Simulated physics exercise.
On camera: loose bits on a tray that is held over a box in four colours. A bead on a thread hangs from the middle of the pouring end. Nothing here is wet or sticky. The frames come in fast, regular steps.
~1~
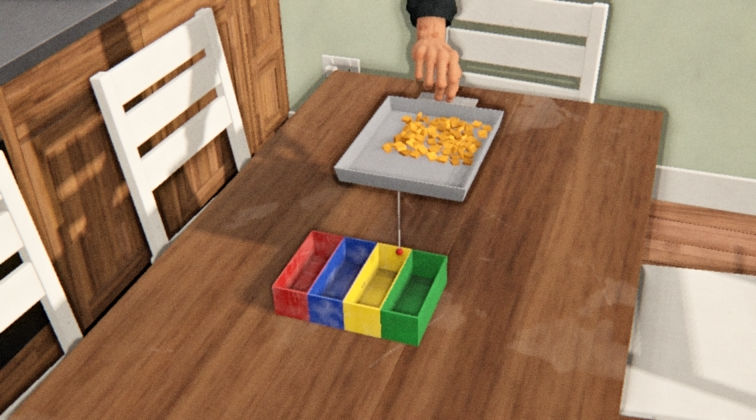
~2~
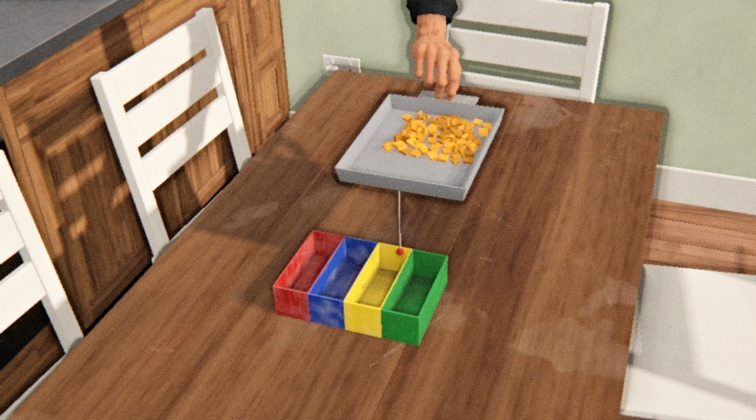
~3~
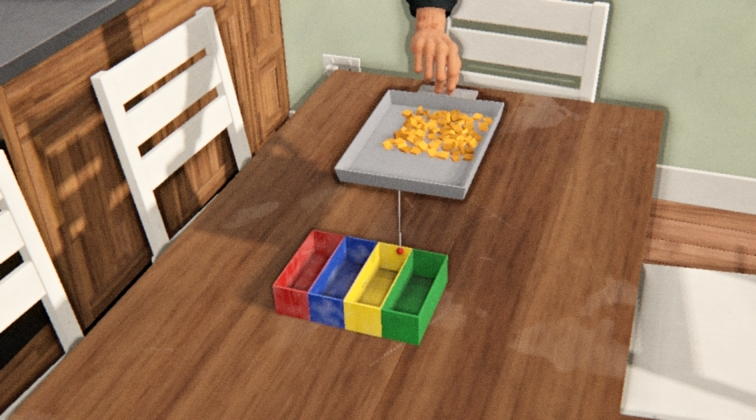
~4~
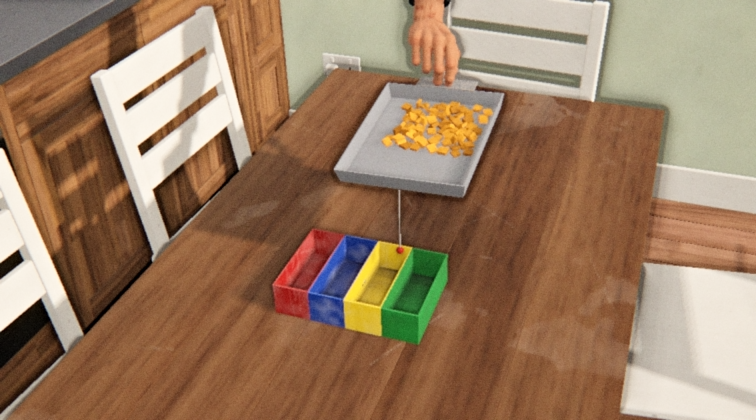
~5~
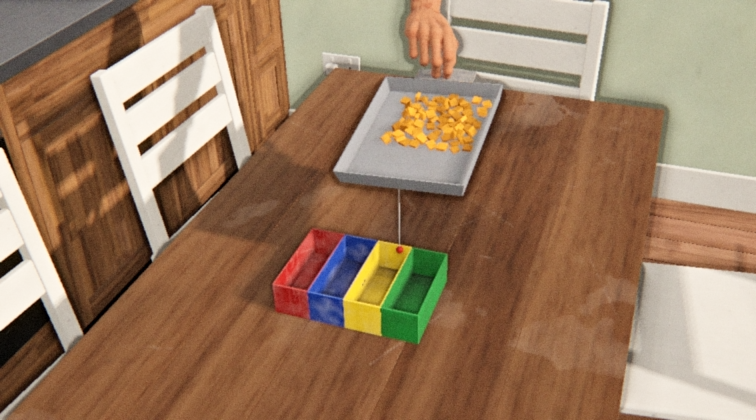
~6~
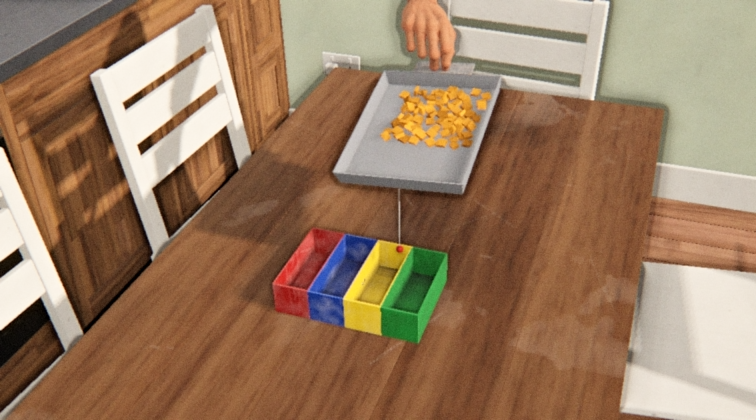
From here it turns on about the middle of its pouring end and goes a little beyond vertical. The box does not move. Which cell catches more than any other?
Most goes to the blue cell.
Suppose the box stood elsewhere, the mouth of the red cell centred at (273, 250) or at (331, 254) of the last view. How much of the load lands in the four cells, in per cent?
In turn 100 and 100 in a hundred.
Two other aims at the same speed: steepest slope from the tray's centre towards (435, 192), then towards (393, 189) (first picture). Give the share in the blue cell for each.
About 0 and 30 per cent.
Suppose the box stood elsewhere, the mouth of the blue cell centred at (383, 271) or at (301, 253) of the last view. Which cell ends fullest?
First that red cell, then the yellow cell.
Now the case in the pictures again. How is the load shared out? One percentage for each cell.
Red cell near 10; blue cell near 60; yellow cell near 30; green cell near 0.
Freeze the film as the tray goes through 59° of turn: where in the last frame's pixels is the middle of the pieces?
Near (368, 173).
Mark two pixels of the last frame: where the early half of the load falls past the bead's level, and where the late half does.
The first part at (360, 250); the rest at (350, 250).
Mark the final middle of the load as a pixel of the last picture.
At about (350, 284).
Shortly afterwards, tray tipped steeply; all but a few on the tray; only a few falling or outside the box.
Next, tray tipped right over; all but a few on the tray; only a few in the blue cell; only a few in the red cell; only a few in the yellow cell; only a few falling or outside the box.
Some moments later, tray tipped past a quarter turn; near two thirds in the blue cell; near a quarter in the yellow cell; a little in the red cell.
In the end, tray tipped past a quarter turn; near two thirds in the blue cell; near a quarter in the yellow cell; a little in the red cell; none at all in the green cell.
